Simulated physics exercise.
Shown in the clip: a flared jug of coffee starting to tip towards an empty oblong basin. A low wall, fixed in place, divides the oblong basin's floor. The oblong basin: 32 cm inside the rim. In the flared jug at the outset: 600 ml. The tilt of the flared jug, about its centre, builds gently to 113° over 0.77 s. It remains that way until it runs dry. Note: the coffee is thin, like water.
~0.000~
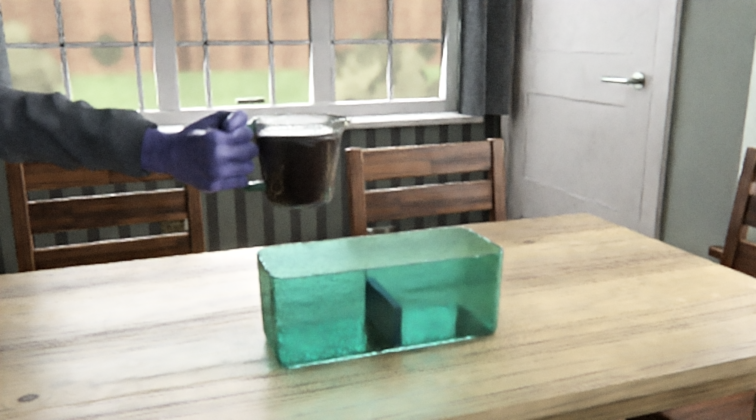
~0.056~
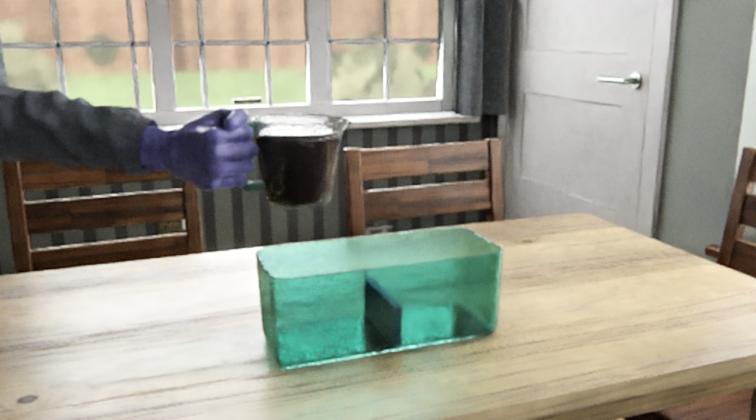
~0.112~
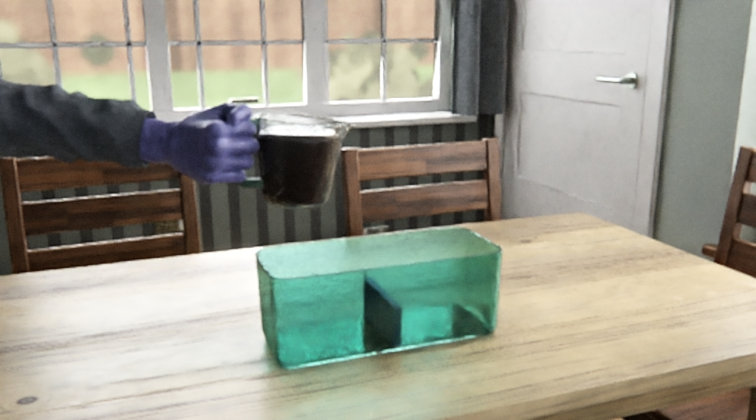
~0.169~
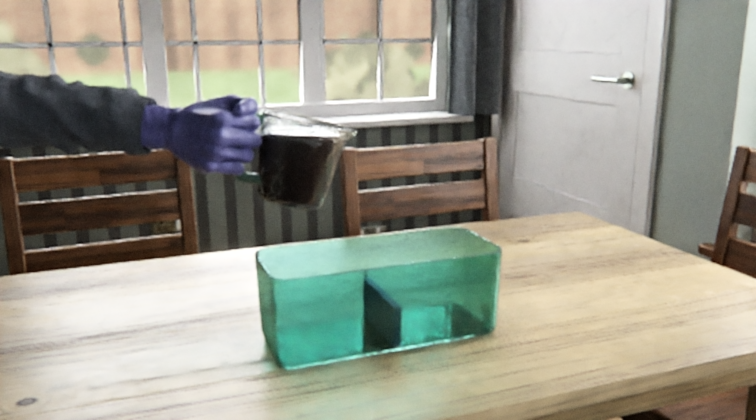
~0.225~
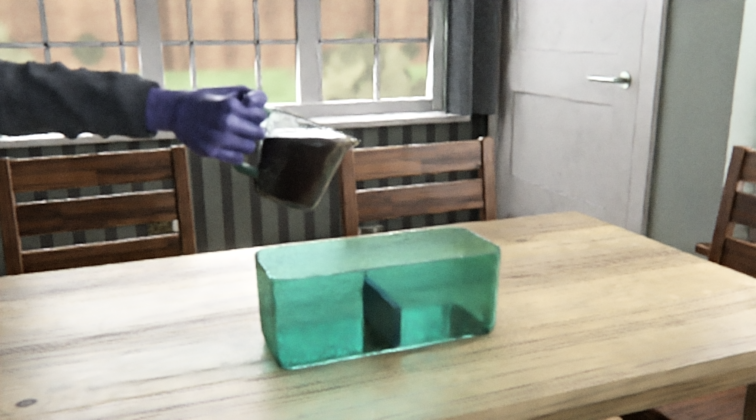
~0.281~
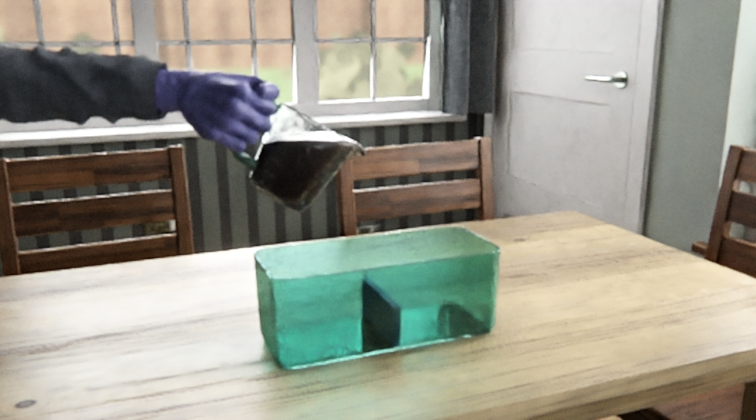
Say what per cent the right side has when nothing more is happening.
It has about 58 per cent.
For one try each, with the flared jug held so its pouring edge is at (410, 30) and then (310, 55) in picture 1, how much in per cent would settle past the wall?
Near 65 in a hundred on the first go and near 20 in a hundred on the second.
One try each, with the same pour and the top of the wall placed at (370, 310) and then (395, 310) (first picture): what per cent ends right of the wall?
It comes to 80 per cent, and then 45 per cent.
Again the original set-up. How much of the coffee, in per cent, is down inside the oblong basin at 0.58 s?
I'd estimate some 32 percent of the liquid.
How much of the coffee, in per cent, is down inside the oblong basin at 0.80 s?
Some 92 percent.
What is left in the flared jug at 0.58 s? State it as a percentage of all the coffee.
40 %.
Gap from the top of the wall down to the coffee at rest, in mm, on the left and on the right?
Near 46 mm for the left and near 40 mm for the right.
After 0.58 s the tilt is 97° and 40 per cent is still to pour, 1 is left of the wall and 32 right of it.
After 0.80 s the tilt is 113° and 3 per cent is still to pour, 34 is left of the wall and 57 right of it.
After 1.02 s the tilt is 113° and 0 per cent is still to pour, 41 is left of the wall and 58 right of it.
After 1.27 s the tilt is 113° and 0 per cent is still to pour, 41 is left of the wall and 58 right of it.
In the end 41 per cent lies left of the wall, 58 right of it and 1 outside.
